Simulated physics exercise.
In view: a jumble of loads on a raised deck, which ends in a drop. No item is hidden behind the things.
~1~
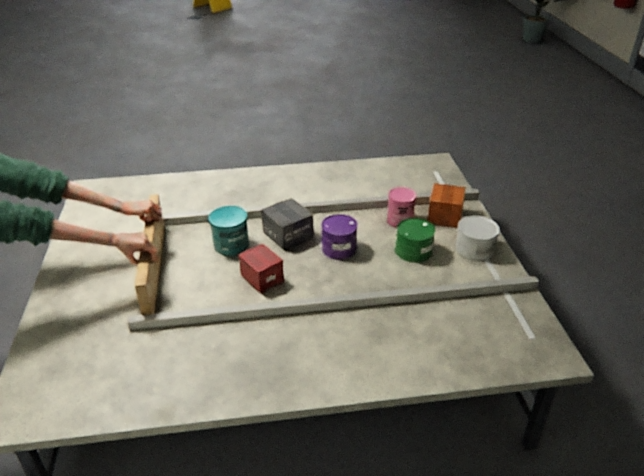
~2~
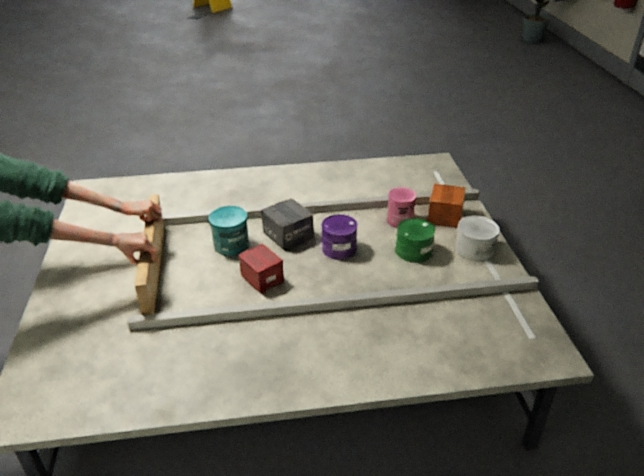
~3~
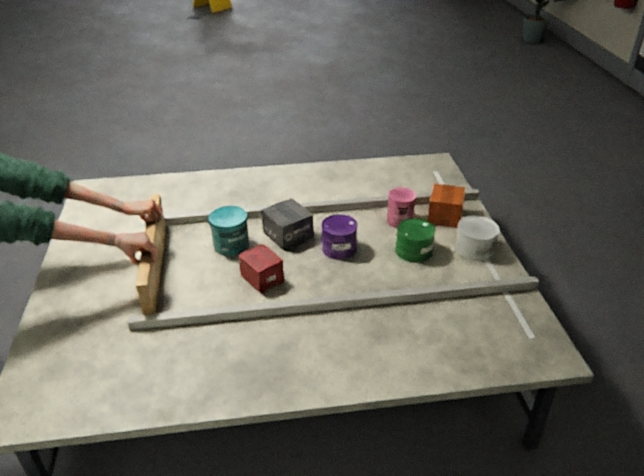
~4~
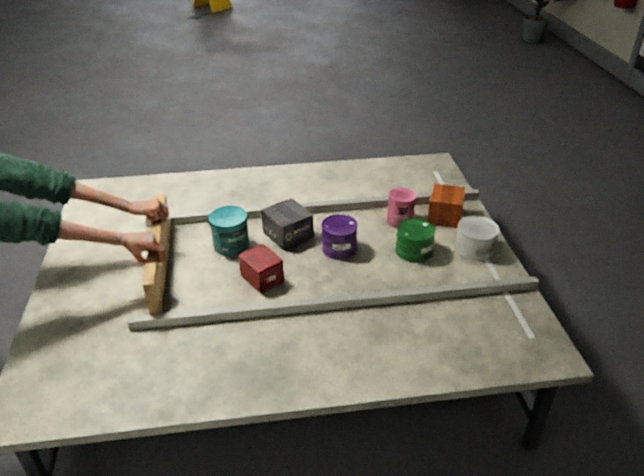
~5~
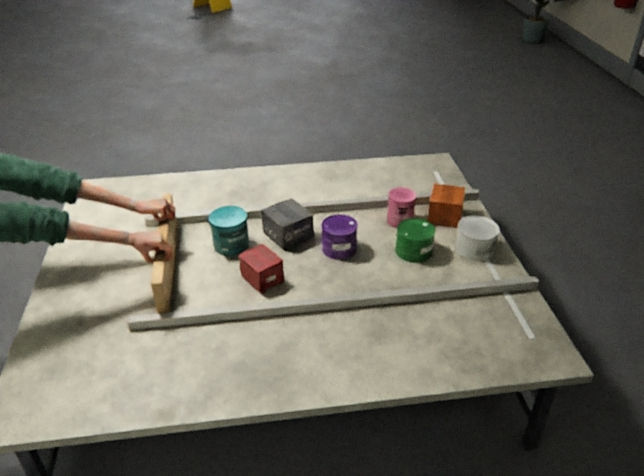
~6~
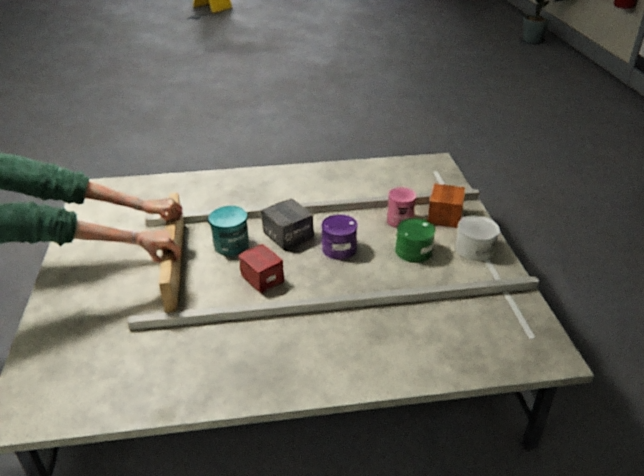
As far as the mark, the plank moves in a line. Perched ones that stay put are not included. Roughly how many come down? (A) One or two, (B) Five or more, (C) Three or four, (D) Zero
B, five or more.
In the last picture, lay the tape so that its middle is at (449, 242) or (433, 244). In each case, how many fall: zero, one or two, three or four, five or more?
First tape: Three to four; second tape: Three to four.
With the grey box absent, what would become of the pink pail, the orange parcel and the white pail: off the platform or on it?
First, the pink pail is safe; next, the orange parcel takes the fall; last, the white pail takes the fall.
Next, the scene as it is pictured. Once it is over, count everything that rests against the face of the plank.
The count is 3.
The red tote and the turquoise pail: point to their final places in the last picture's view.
(506, 255) and (485, 209).
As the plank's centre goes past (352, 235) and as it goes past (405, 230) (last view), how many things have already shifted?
Counts: 6 and 8.
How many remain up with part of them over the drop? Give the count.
Answer: 2.
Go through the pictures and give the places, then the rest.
In the first frame, white pail (477, 238); orange parcel (446, 205); green canister (415, 240); plank (152, 252); tape (475, 240).
In the second frame, orange parcel (446, 206); plank (152, 252).
In the third frame, green canister (415, 240); red tote (262, 268).
In the fourth frame, white pail (477, 238); turquoise pail (230, 231).
In the fifth frame, orange parcel (446, 206); grey box (288, 224).
In the sixth frame, white pail (477, 238); orange parcel (446, 206); green canister (415, 240); plank (173, 250); tape (475, 240).
Soon after, none off yet; white pail at rest near (477, 238); orange parcel at rest near (446, 206); green canister at rest near (415, 240).
By the end, the number that fall off is five or more; fallen, grey box, pink pail, green canister, orange parcel and white pail.
